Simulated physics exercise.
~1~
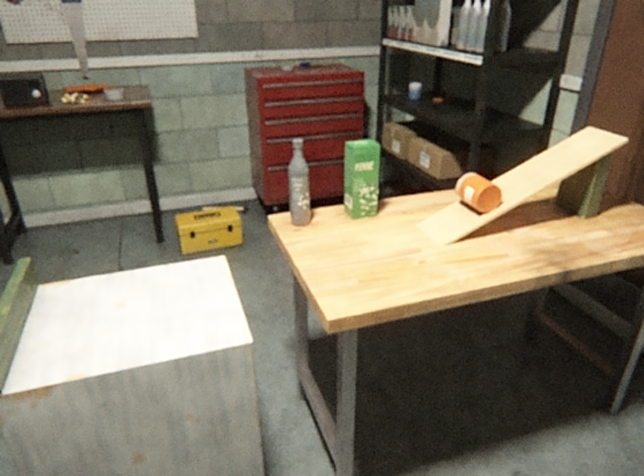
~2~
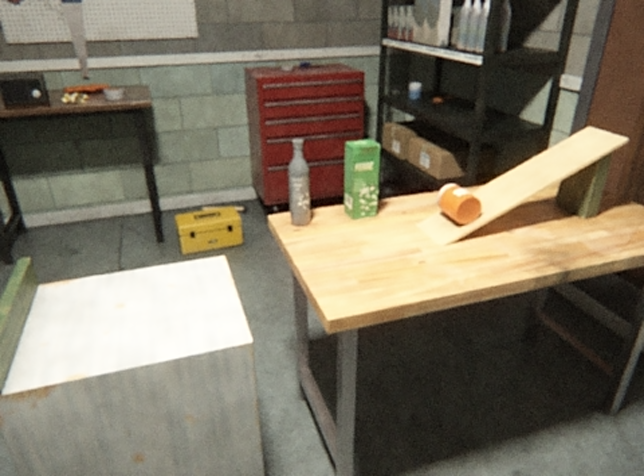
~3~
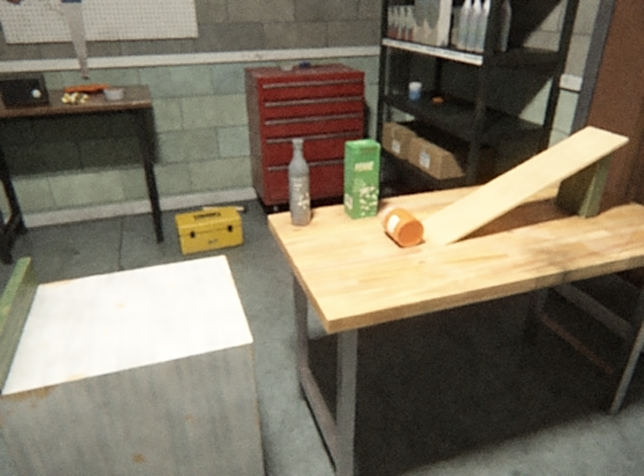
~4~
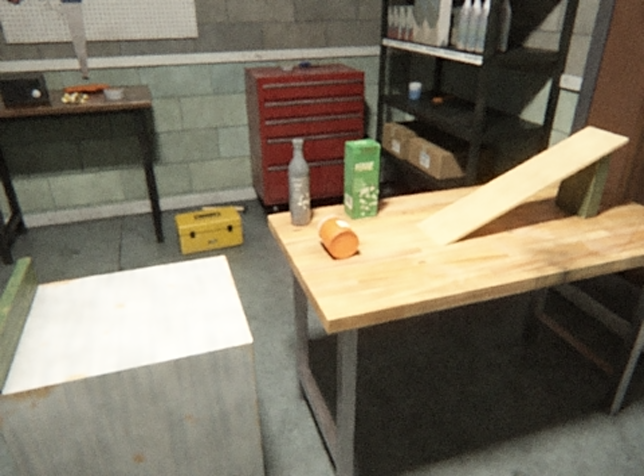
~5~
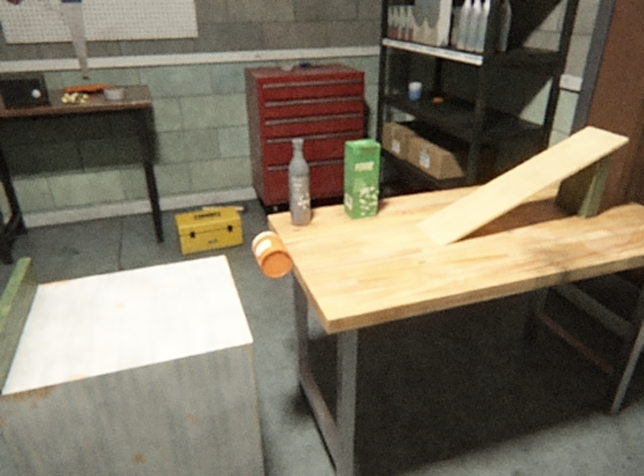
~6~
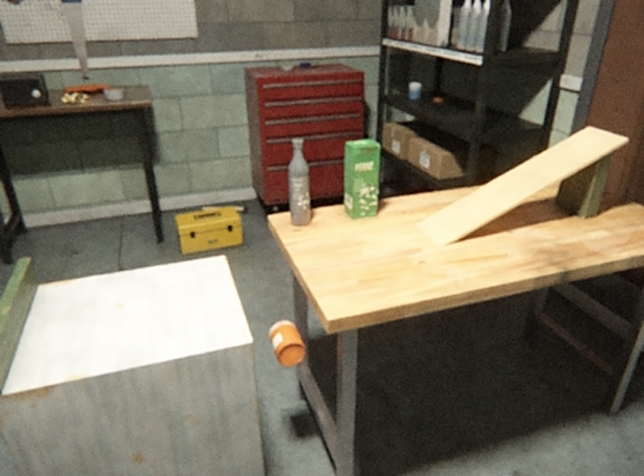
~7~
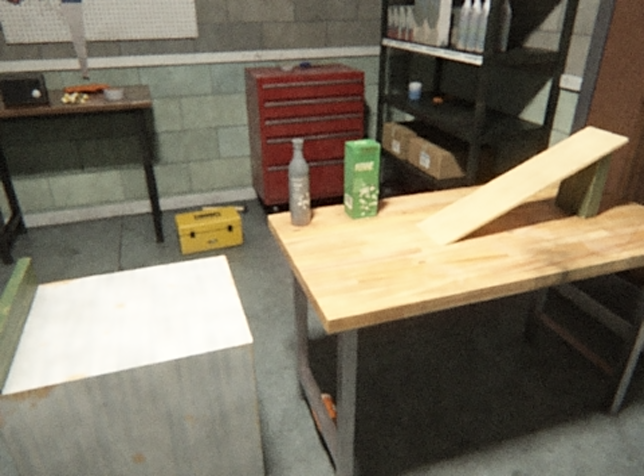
An orange jar lies on its side on a pale sloping board set on a wooden workbench, seen from slightly above in a workshop with block walls. A grey bottle and a green carton stand near the bench's back left, a white-topped cabinet sits across a gap to the left, and a red tool chest and yellow toolbox are behind. The jar rolls down the ramp and leftward across the bench, passing in front of the carton and bottle. It tips off the left edge and drops into the gap without reaching the cabinet. Finally it is low by the bench's leg, mostly hidden, while the bottle and carton remain standing.
